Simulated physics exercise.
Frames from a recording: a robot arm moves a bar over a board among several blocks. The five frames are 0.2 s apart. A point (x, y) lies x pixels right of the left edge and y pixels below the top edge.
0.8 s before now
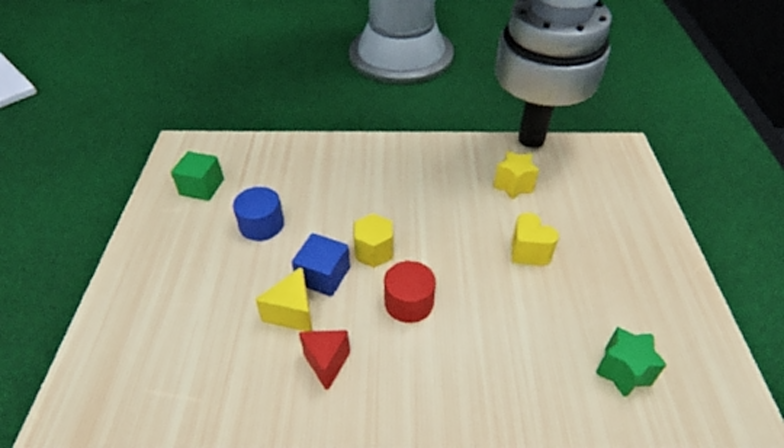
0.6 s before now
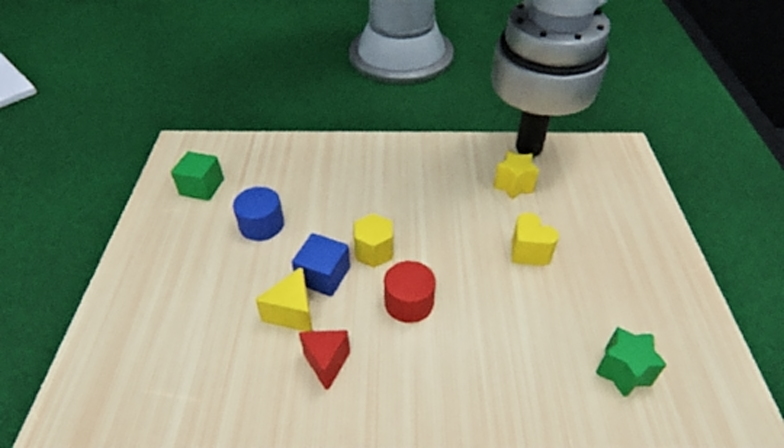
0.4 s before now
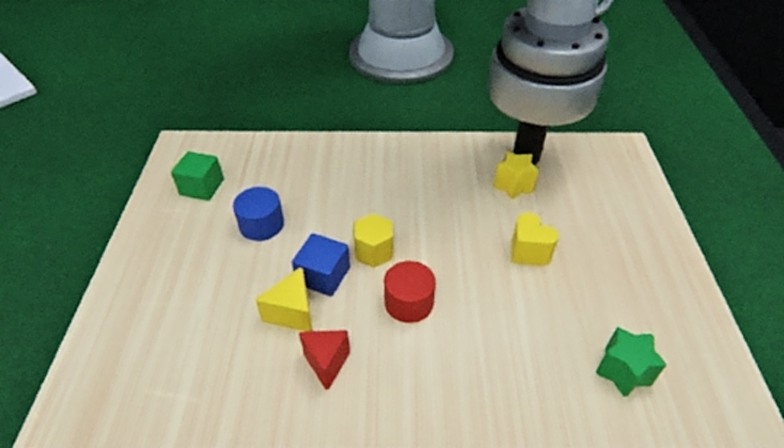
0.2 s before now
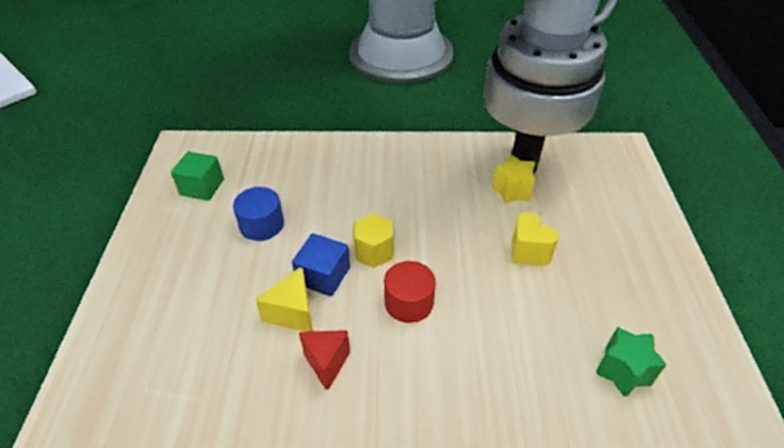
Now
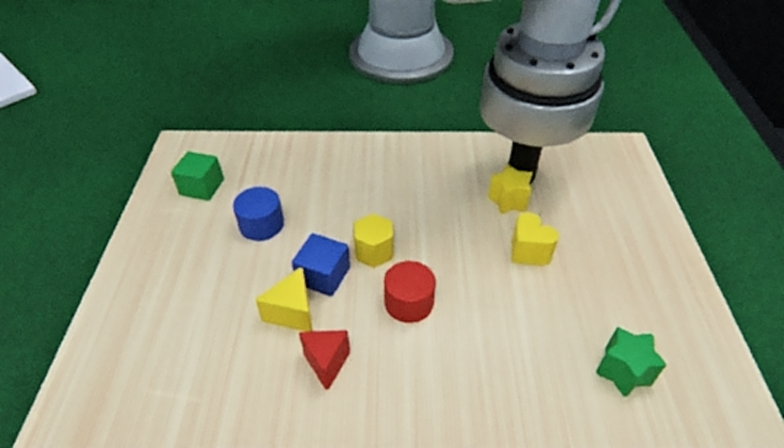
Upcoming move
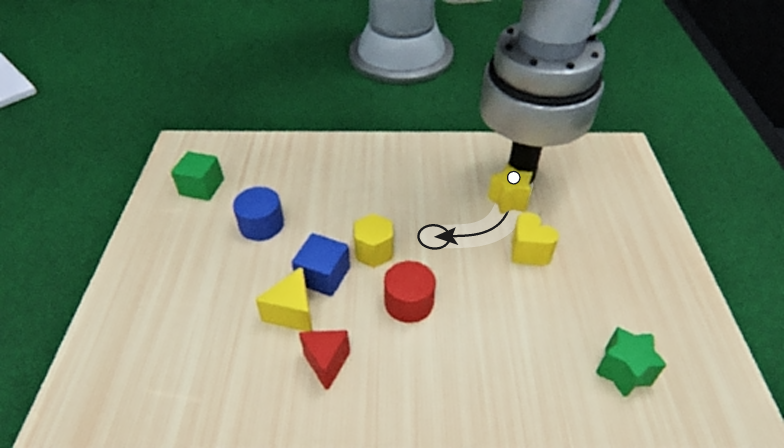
A pale wooden board lies on a green surface, seen from above and in front by a still camera. A green cube, blue cylinder, blue cube, and yellow and red triangular blocks sit left, a yellow hexagon and red cylinder near the middle, and a yellow star, yellow heart and green star right. The robot arm lowers its dark bar behind the yellow star and nudges it slightly toward the viewer.
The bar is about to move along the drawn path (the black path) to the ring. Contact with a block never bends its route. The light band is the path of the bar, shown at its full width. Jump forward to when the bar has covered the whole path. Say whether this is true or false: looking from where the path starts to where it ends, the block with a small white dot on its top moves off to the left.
The statement is correct.
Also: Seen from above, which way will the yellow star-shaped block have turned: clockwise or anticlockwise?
It spins against the clock.
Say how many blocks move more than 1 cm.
I'd say one block gets moved.
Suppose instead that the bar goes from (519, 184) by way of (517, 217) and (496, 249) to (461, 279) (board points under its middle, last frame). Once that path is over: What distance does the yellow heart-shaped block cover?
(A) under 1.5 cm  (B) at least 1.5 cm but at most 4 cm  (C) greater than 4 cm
Choice B: At least 1.5 cm but at most 4 cm.
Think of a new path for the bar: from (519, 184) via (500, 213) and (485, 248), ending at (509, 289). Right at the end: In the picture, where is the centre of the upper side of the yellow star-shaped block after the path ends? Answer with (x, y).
The top centre is at (472, 264).
Path on the board, from (519, 184) over (508, 211) and (480, 234) to (434, 237); the dot is on the yellow star-shaped block.
On the path given first. One third of the way, bar (509, 205); yellow star-shaped block (499, 207); yellow heart-shaped block (536, 233), turned 15° anticlockwise.
Two thirds of the way, bar (480, 227); yellow star-shaped block (474, 233); yellow heart-shaped block (536, 233), turned 15° anticlockwise.
At the end, bar (435, 230); yellow hexagon in place; yellow star-shaped block (466, 238), turned 40° anticlockwise; yellow heart-shaped block (536, 233), turned 15° anticlockwise.
